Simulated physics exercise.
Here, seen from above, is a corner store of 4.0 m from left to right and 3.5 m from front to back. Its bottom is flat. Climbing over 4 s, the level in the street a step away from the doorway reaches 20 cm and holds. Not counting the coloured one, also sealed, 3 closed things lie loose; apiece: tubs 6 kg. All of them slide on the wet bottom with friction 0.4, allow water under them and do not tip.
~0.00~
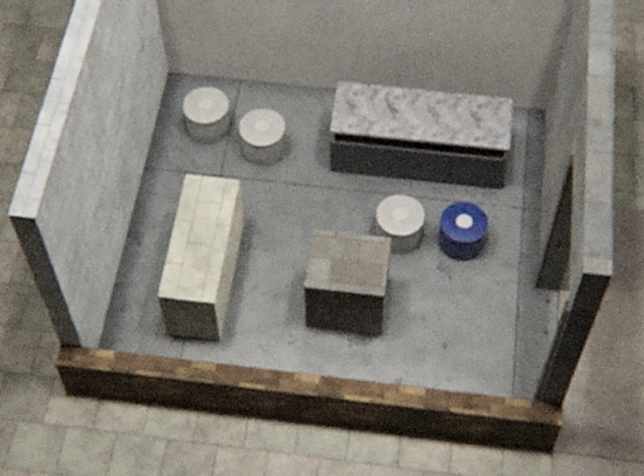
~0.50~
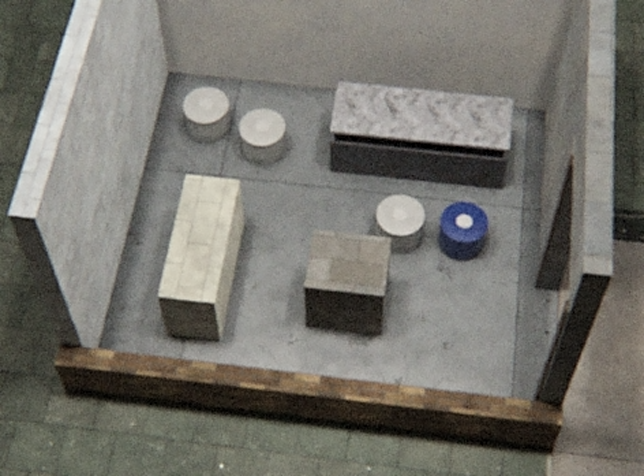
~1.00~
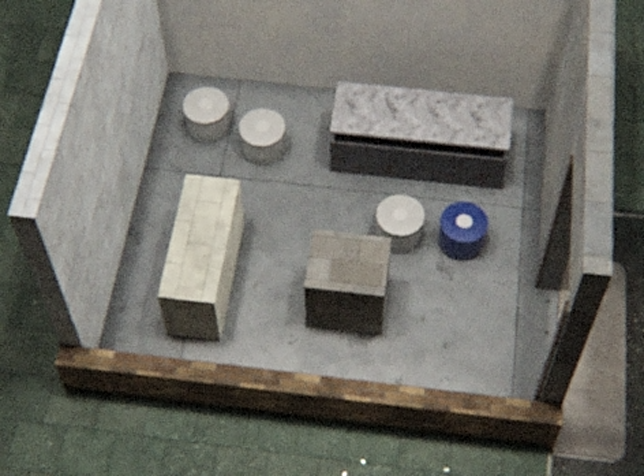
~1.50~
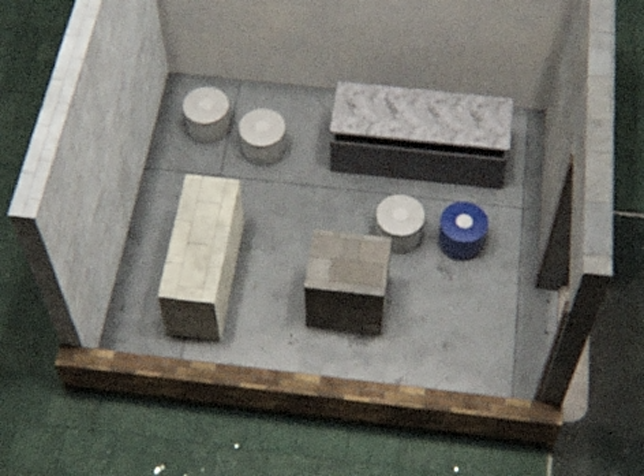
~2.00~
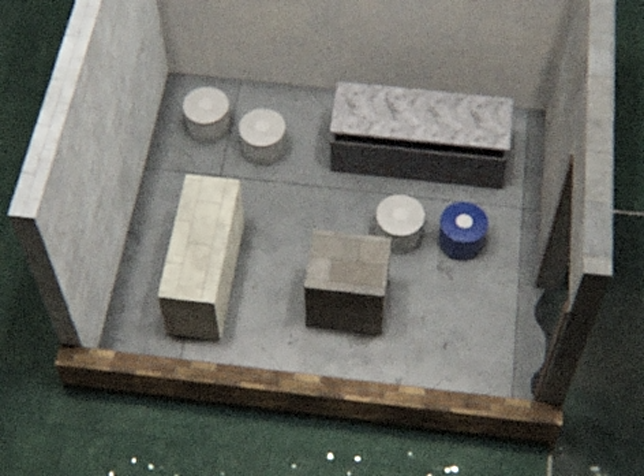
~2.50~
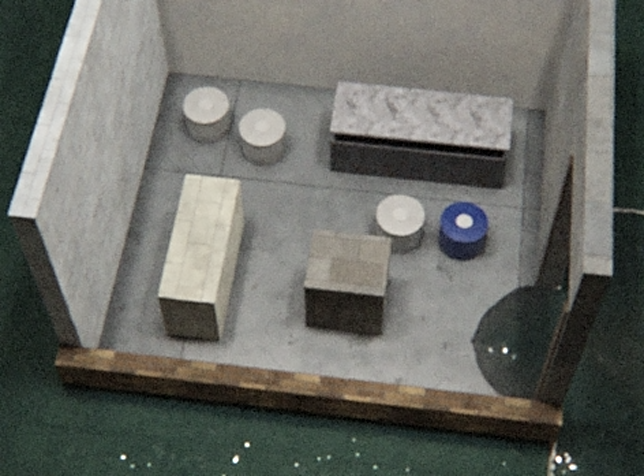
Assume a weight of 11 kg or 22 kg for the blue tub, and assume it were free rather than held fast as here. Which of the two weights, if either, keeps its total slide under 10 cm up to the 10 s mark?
Only the heavier one.
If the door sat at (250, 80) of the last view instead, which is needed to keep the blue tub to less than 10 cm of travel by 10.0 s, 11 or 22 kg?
Answer: Only the upper mass works.
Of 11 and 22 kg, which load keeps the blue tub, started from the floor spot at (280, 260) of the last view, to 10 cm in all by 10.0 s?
So heavier weight required.
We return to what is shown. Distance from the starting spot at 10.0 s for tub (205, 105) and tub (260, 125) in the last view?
The first is 50 cm from its start, the second 30 cm.
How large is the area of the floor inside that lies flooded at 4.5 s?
I'd put it close to 4.5 m2.
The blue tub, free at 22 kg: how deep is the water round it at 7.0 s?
Close to 5 cm deep.
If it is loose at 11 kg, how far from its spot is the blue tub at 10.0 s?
Displacement near 20 cm.
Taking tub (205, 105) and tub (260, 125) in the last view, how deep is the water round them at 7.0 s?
I'd put it at 2 cm and 3 cm respectively.
After 3.5 s the blue tub would be 0 cm from its start with 11 kg and 0 cm from its start with 22 kg; 0 cm of water round it then.
After 4.5 s the blue tub would be 0 cm from its start with 11 kg and 0 cm from its start with 22 kg; 3 cm of water round it then.
After 7.0 s the blue tub would be 2 cm from its start with 11 kg and 0 cm from its start with 22 kg; 5 cm of water round it then.
After 10.0 s the blue tub would be 20 cm from its start with 11 kg and 0 cm from its start with 22 kg; 7 cm of water round it then.
